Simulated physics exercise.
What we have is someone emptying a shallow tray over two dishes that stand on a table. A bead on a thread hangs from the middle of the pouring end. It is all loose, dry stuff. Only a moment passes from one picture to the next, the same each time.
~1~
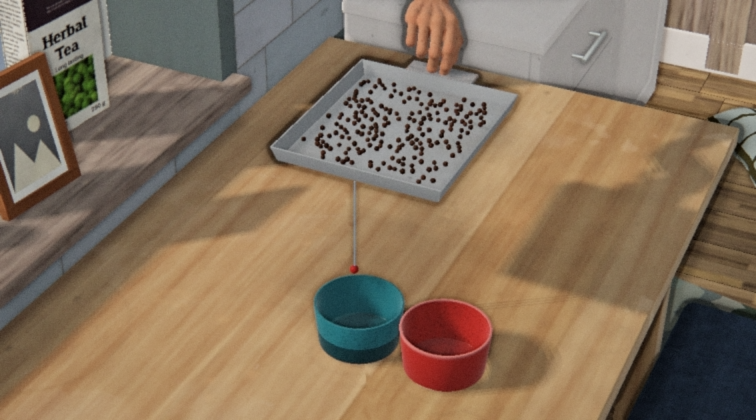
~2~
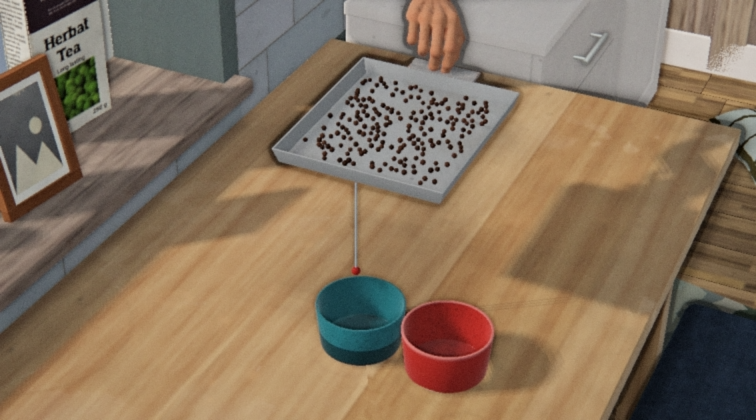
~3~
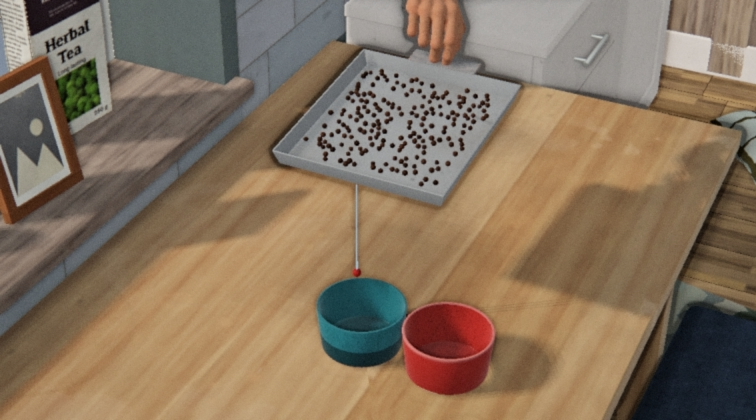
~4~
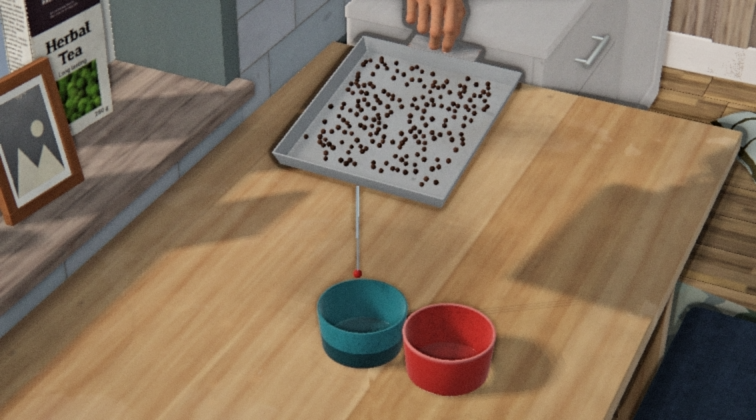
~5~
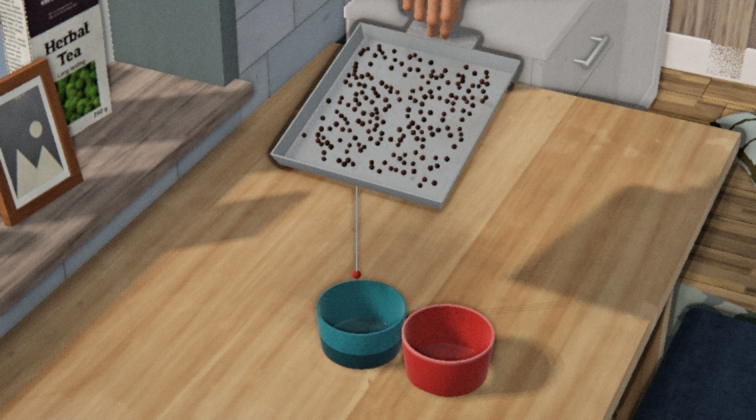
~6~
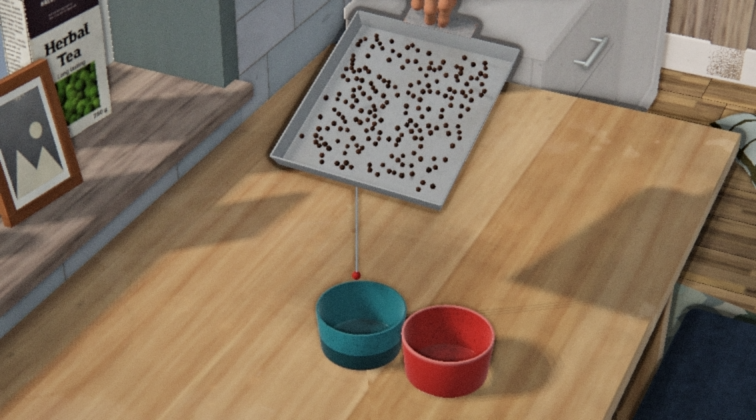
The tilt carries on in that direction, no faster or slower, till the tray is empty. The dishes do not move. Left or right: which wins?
The left one ends fuller.
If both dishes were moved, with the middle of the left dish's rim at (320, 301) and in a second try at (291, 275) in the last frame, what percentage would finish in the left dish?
Roughly 40 per cent, and 10 per cent.
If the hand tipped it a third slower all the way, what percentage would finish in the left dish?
Near 50 %.
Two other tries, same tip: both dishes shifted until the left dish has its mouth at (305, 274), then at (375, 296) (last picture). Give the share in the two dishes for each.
In turn 40 and 50 in a hundred.
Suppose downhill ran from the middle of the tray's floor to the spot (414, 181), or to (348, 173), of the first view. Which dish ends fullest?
At the first place right, at the second the dish on the left.
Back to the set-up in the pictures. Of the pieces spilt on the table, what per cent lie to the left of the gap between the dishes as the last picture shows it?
It comes to 100 per cent or so.
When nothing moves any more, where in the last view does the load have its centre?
Near (364, 351).
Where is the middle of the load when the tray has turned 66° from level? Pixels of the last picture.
Close to (367, 186).
Just after the last frame, tray tipped steeply; the larger part on the tray; just a few in the left dish; about a tenth in the air.
A moment on, tray tipped past a quarter turn; roughly a third on the tray; about a tenth in the right dish; about a tenth in the left dish; about a tenth outside both; roughly a third in the air.
Further on, tray tipped past a quarter turn; roughly a quarter in the right dish; roughly half in the left dish; roughly a quarter outside both.
When it is over, tray tipped past a quarter turn; roughly a quarter in the right dish; roughly half in the left dish; roughly a quarter outside both.
